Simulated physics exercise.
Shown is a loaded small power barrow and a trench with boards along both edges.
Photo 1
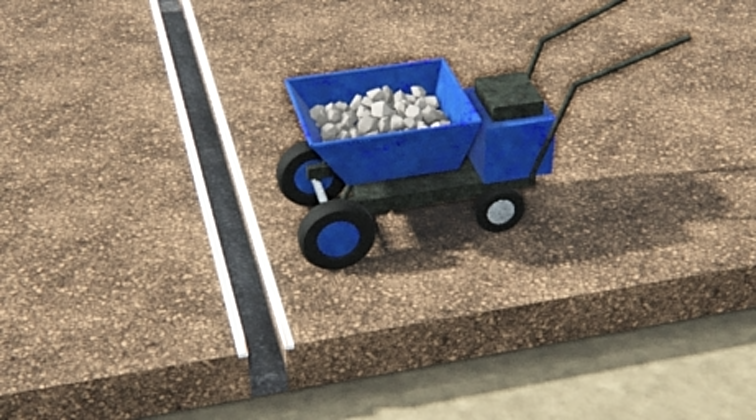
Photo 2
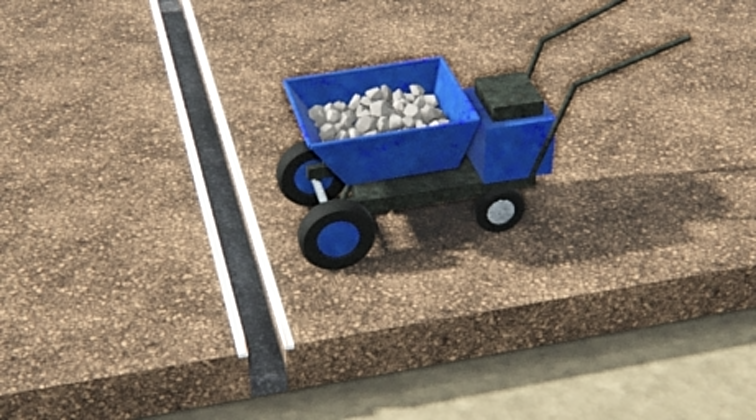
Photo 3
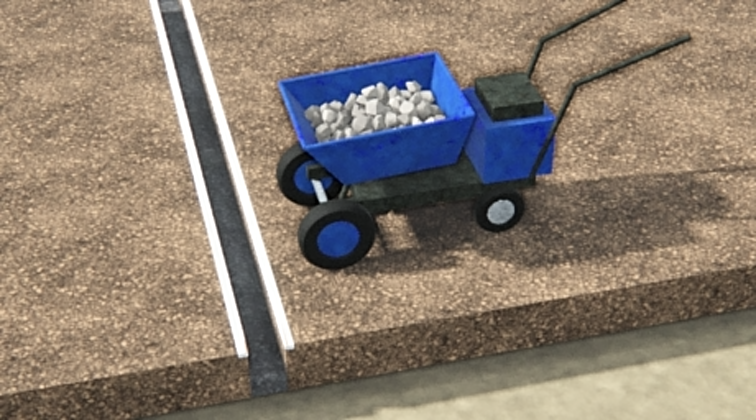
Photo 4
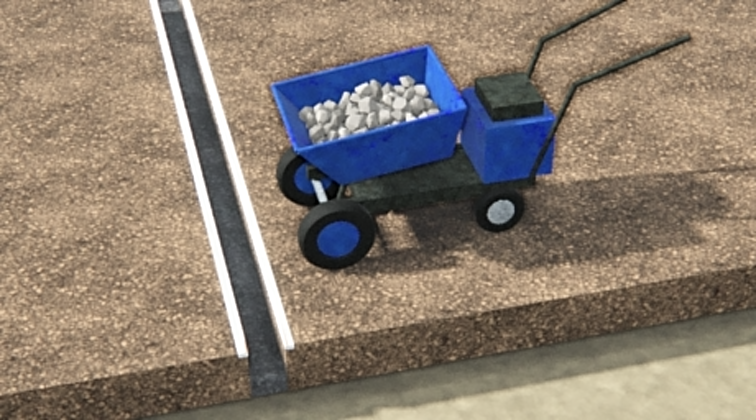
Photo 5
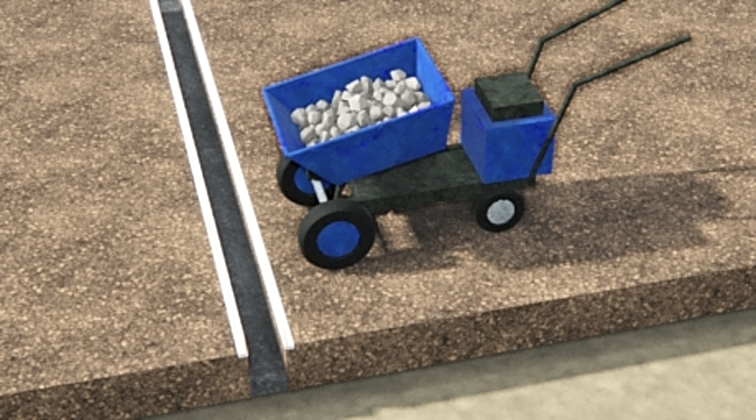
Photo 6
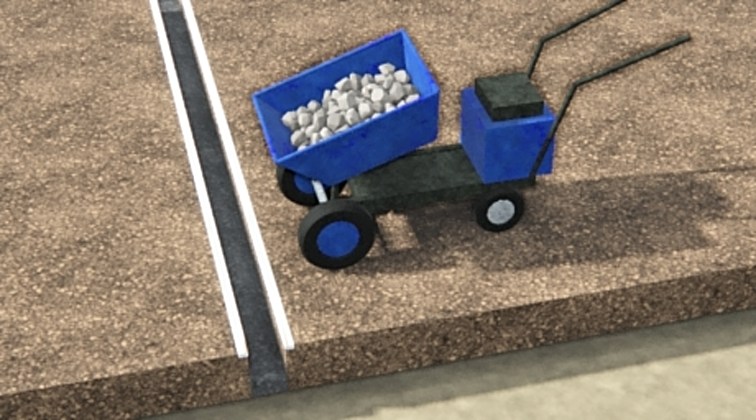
Small blue power barrow standing beside a white-edged trench, its skip of pale broken stones slowly tilting forward to the left.
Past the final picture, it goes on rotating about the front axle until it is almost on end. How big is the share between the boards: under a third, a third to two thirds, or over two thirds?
Under a third.
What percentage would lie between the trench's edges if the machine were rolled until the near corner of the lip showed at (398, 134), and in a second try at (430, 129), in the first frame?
About 50 per cent for the first spot and about 30 per cent for the second.
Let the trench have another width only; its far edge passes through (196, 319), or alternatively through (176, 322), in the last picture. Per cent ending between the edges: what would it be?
The first case gives around 40 percent, and the second around 60 percent.
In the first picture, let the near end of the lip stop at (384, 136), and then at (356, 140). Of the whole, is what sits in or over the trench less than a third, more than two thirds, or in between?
For the first position, between a third and two thirds; for the second, between a third and two thirds.
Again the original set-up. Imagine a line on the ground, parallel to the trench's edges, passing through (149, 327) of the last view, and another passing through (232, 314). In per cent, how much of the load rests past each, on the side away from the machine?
Close to 20 per cent, then close to 70 per cent.
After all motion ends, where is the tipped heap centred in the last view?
Around (171, 254), give or take.
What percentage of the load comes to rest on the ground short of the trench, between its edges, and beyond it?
Shares - short: 0 %, between: 10 %, beyond: 70 %.
Just after the last frame, skip tipped steeply; every one in the skip.
A moment on, skip tipped right over; almost all in the skip; just a few falling.
Further on, skip tipped right over; roughly half in the skip; roughly half beyond it; just a few falling.
When it is over, skip tipped right over; roughly a quarter in the skip; about a tenth in or heaped over the trench; roughly two thirds beyond it.
